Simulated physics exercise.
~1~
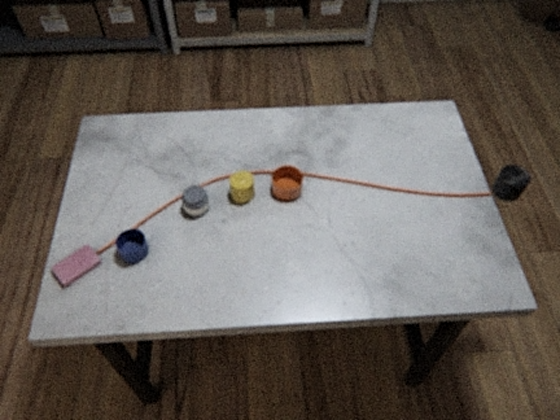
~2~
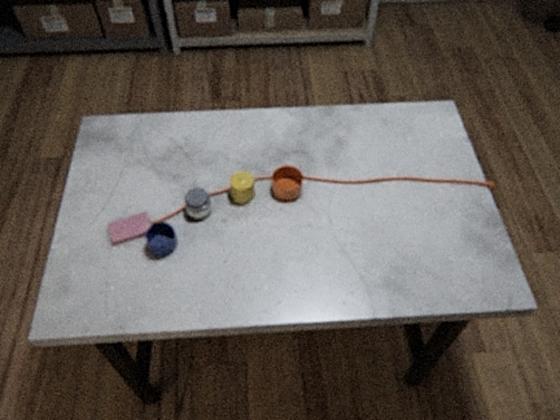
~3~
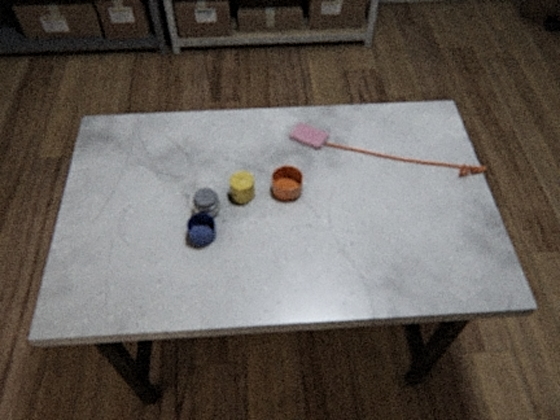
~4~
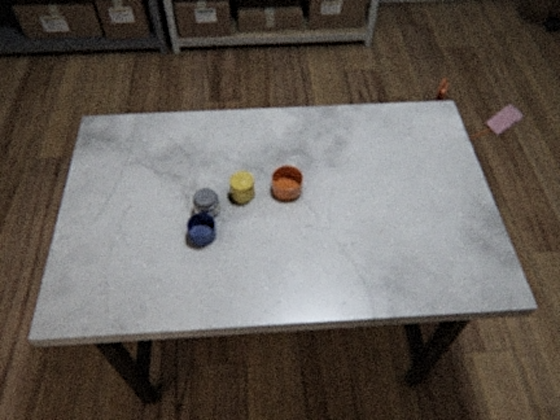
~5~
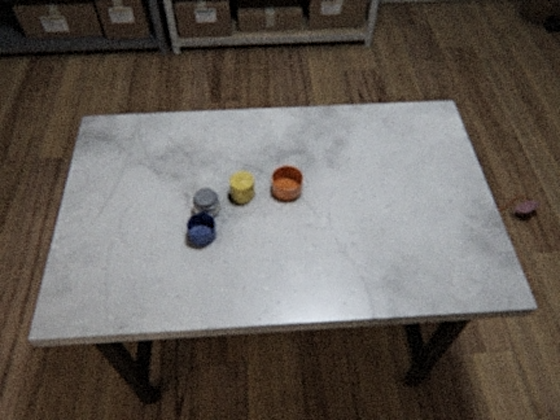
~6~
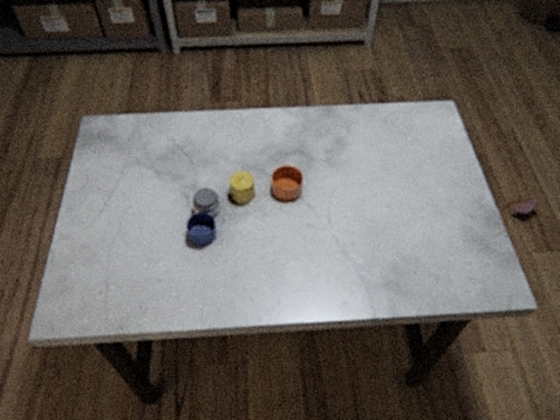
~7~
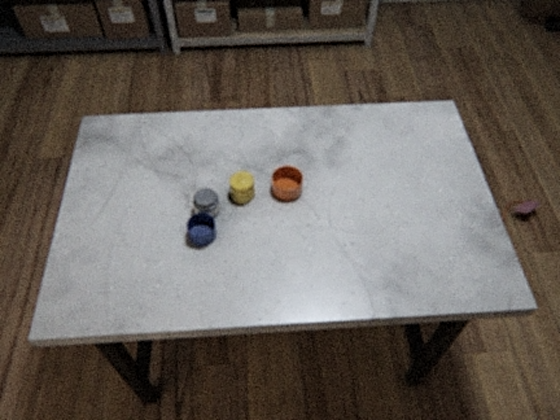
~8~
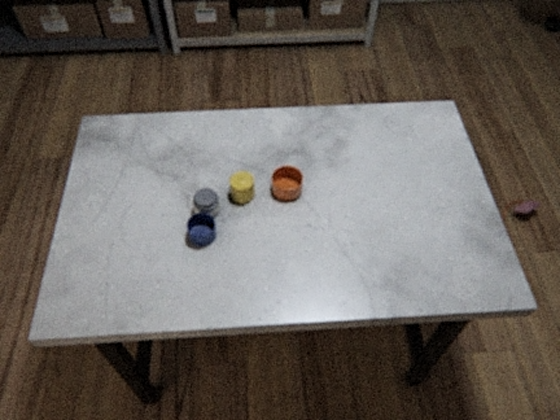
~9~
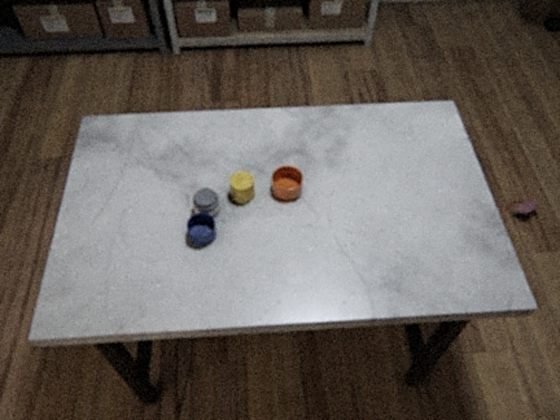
On a marble-topped table, a dark speaker drops off the right side, its cable dragging a pink phone past cups and overboard.
